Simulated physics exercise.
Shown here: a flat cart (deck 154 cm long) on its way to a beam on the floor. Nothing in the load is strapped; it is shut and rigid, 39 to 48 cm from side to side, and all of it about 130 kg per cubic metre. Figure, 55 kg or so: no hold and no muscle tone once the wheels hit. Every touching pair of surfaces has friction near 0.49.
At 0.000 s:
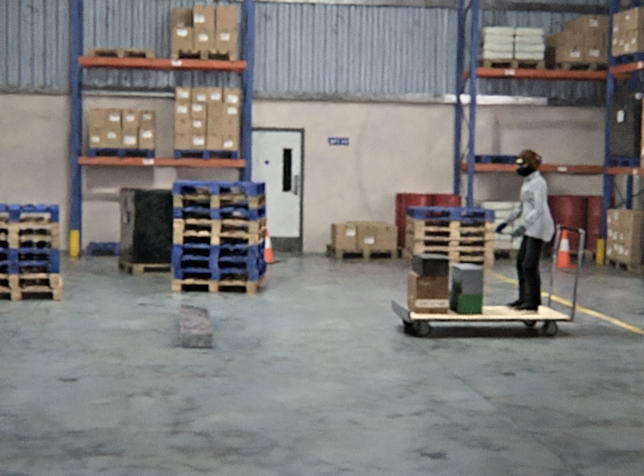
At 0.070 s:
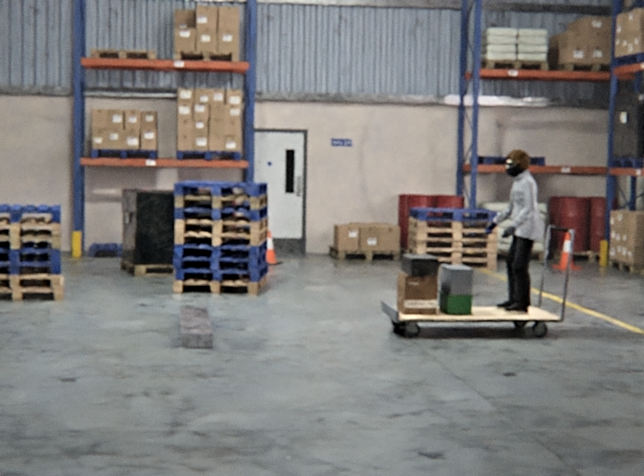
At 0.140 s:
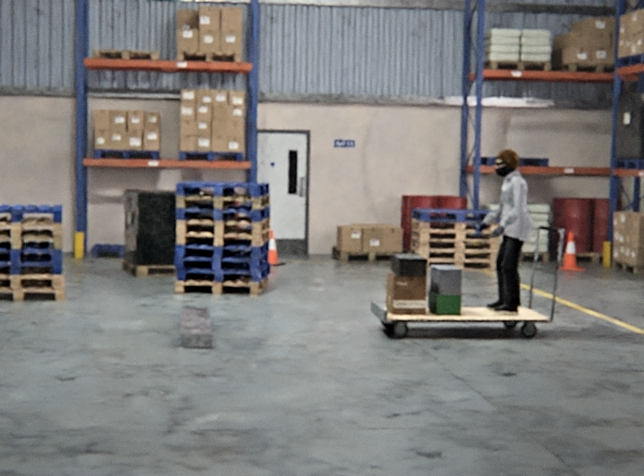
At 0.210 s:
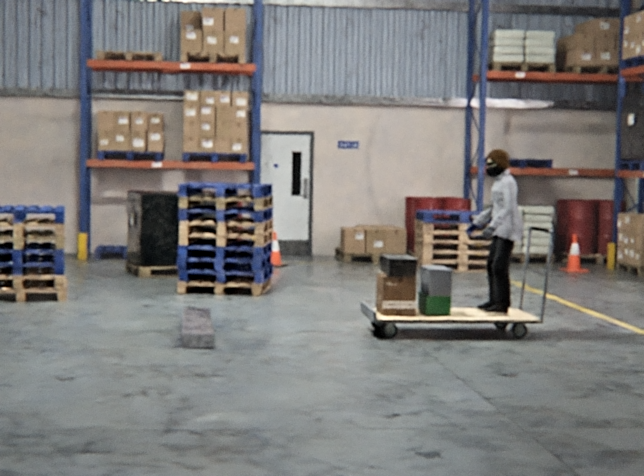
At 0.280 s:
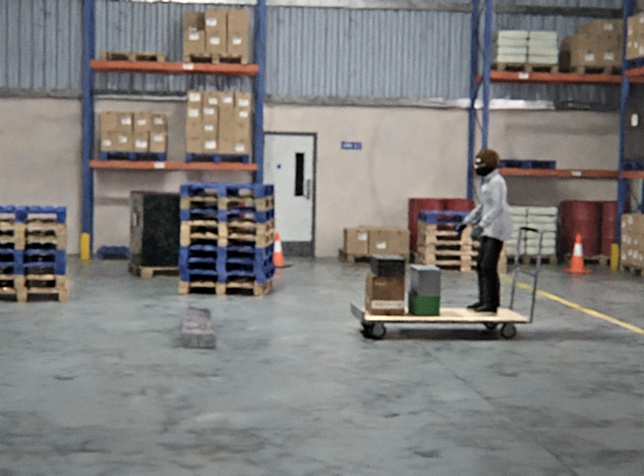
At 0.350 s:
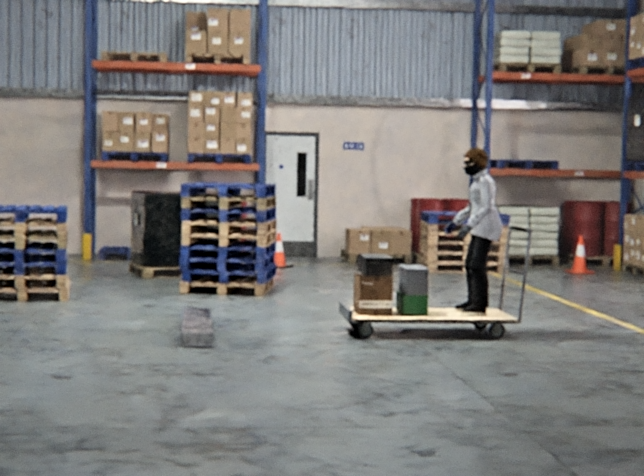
A flat cart carrying a brown carton, dark and green-based boxes, and a standing person in a light top and dark trousers rolls left across a warehouse floor. It steadily closes part of the gap to a low beam, passing in front of stacked pallets while the rider stays upright, facing left.
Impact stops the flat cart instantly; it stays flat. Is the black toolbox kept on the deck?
No: Gone from the deck.
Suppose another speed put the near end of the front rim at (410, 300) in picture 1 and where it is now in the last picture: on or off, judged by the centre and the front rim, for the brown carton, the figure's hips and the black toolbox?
Outcome: Brown kept; hips kept; black lost.
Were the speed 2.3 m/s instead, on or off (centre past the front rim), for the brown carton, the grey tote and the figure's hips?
In that scenario brown is retained, grey is retained, and the hips are retained.
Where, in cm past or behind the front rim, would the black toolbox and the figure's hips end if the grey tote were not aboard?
I'd expect black to come to rest 50 cm out past the front rim, with the hips 100 cm back from it.
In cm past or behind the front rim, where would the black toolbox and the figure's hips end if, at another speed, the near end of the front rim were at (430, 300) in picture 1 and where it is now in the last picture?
With that change, black would rest 110 cm beyond the front rim and the hips 20 cm back from it.
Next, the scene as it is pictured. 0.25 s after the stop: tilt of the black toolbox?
Tilt from vertical: Around 10°.
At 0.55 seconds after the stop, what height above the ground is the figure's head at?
60 cm.
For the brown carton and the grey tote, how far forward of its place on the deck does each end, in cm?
Shift, cm - brown: 10; grey: 10.
The wheels strike at 1.15 s.
After 1.70 s the black toolbox is 20 cm past the rim, tilted 75°, near (181, 295) in the last picture's view.
After 2.15 s the black toolbox is 46 cm past the rim, tilted 180°, near (152, 323) in the last picture's view.
When all is still (5.1 s), past the rim, black toolbox; behind it, brown carton, green tote, grey tote and the figure's hips.
